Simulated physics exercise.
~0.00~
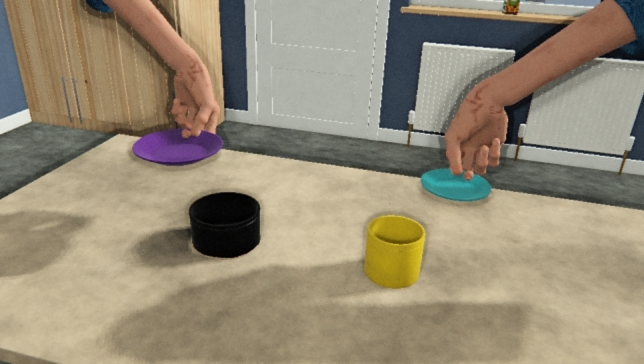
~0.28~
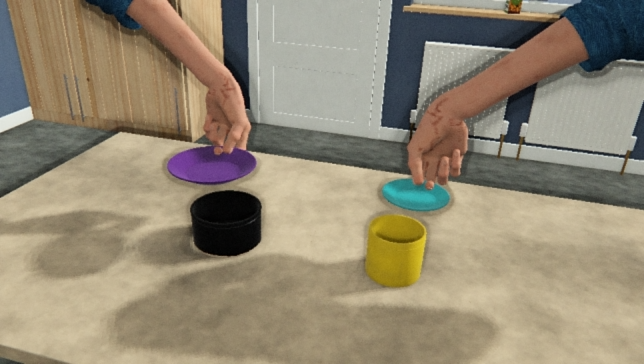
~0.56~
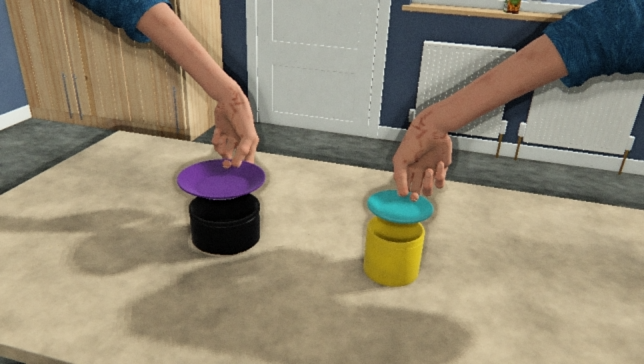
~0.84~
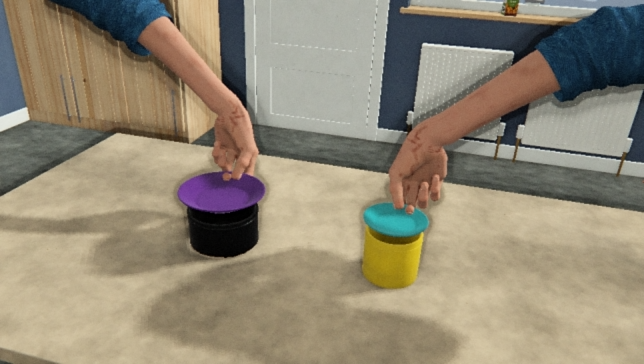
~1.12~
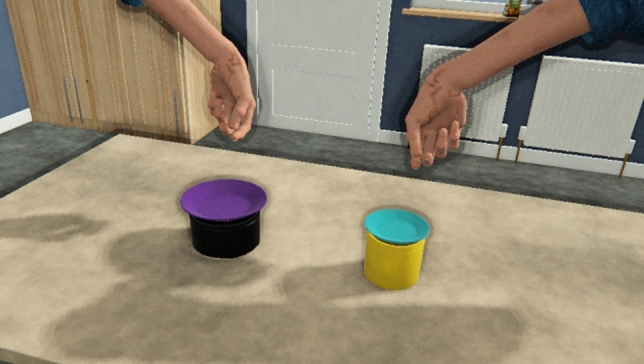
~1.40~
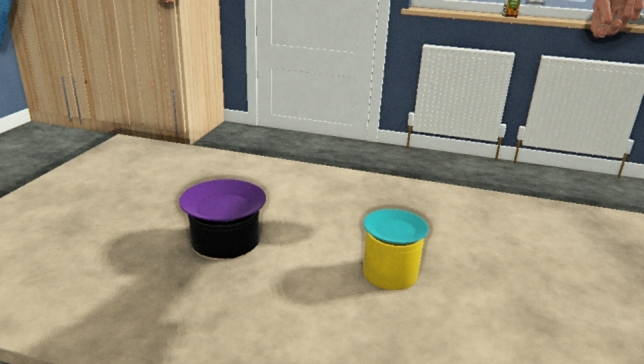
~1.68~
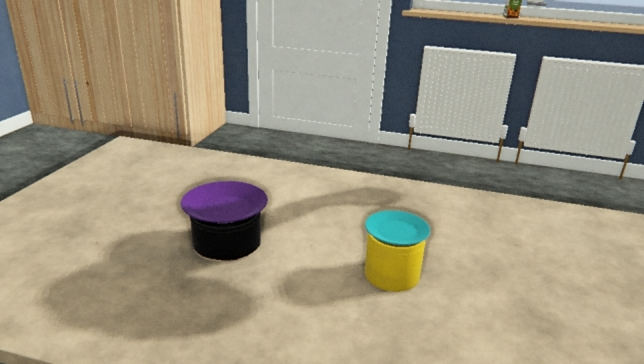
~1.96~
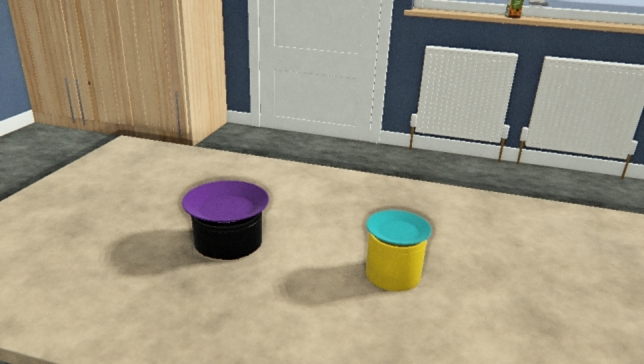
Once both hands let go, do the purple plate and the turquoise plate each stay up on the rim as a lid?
Yes, the purple plate stays resting on the rim of the black jar, and the turquoise plate stays resting on the rim of the yellow cup, so both work as lids.
